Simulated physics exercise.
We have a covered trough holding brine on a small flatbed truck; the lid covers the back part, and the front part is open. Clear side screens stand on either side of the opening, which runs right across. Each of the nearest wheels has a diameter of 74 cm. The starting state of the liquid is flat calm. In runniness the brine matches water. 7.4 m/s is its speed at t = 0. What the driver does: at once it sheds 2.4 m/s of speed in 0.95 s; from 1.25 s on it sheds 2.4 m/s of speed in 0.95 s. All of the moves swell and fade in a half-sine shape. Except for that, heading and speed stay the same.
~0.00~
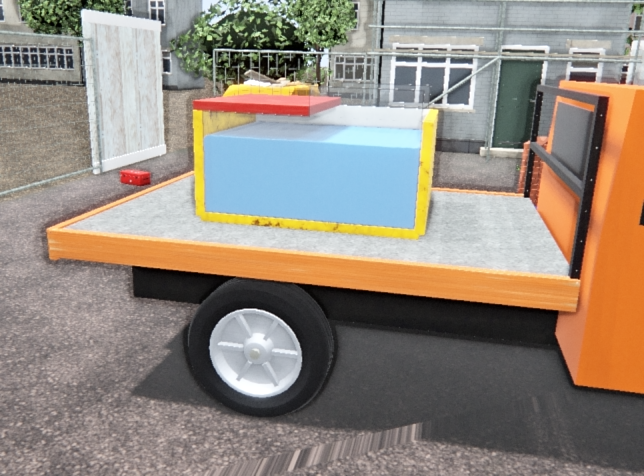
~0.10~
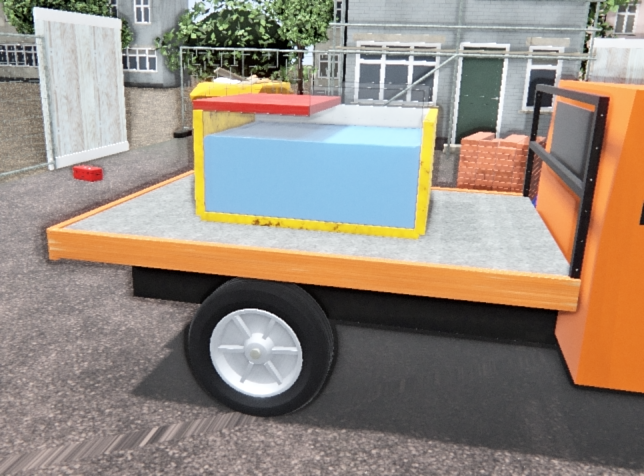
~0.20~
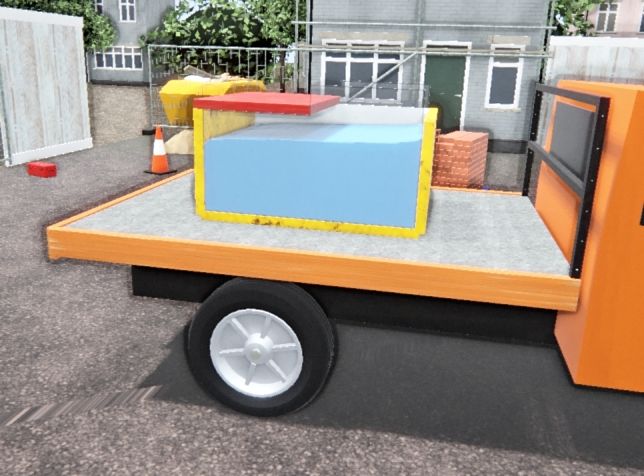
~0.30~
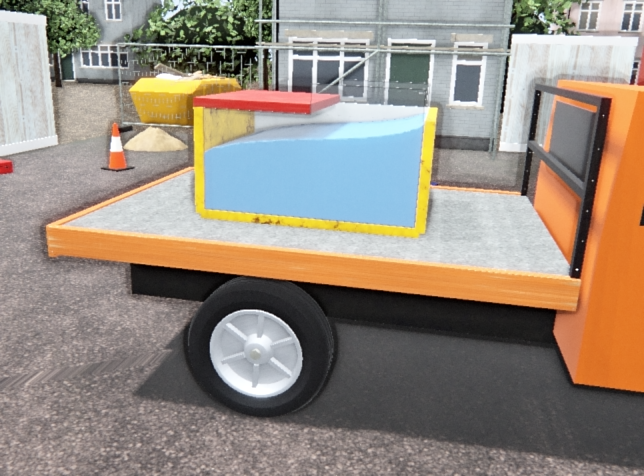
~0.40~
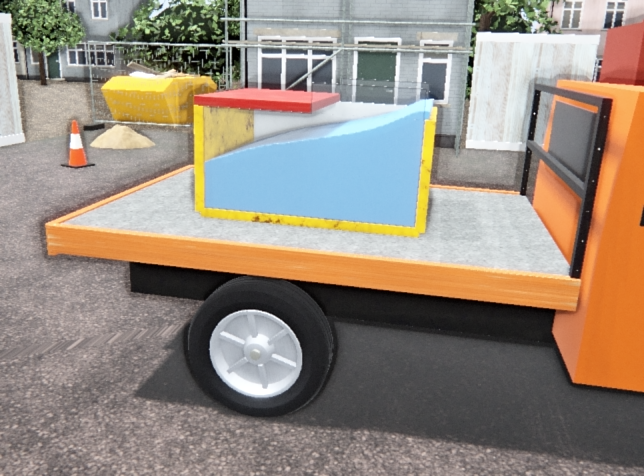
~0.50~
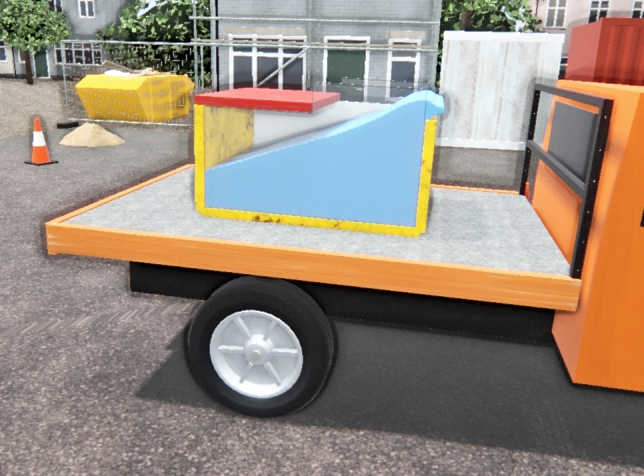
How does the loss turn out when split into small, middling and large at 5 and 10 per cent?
It turns out large.
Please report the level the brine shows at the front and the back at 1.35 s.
At the front 30 cm, at the back 54 cm.
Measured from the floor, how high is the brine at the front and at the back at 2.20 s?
Height at the front is 58 cm; height at the back is 10 cm.
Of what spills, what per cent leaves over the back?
Roughly 0 in a hundred.
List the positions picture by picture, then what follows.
The surface is at (403, 149) near the front wall; the surface is at (225, 138) near the back wall; the front is on the right; the opening runs from (309, 108) to (423, 113); a wheel hub at (252, 358), in the first picture.
The surface is at (403, 149) near the front wall; the surface is at (225, 139) near the back wall, in the second picture.
The surface is at (404, 144) near the front wall; the surface is at (225, 141) near the back wall, in the third picture.
The surface is at (405, 134) near the front wall; the surface is at (225, 148) near the back wall, in the fourth picture.
The surface is at (407, 118) near the front wall; the surface is at (225, 157) near the back wall, in the fifth picture.
The surface is at (408, 112) near the front wall; the surface is at (226, 166) near the back wall; brine is coming out, 2 per cent so far; a wheel hub at (253, 359), in the sixth picture.
By 1.35 s the surface stands 53 cm at the back and 29 cm at the front; 13 per cent is out, over the front.
By 2.20 s the surface stands 11 cm at the back and 58 cm at the front; 25 per cent is out, over the front.
By 3.00 s the surface stands 48 cm at the back and 19 cm at the front; 25 per cent is out, over the front.
By 5.09 s 25 per cent is out, over the front, 111 of 435 litres.
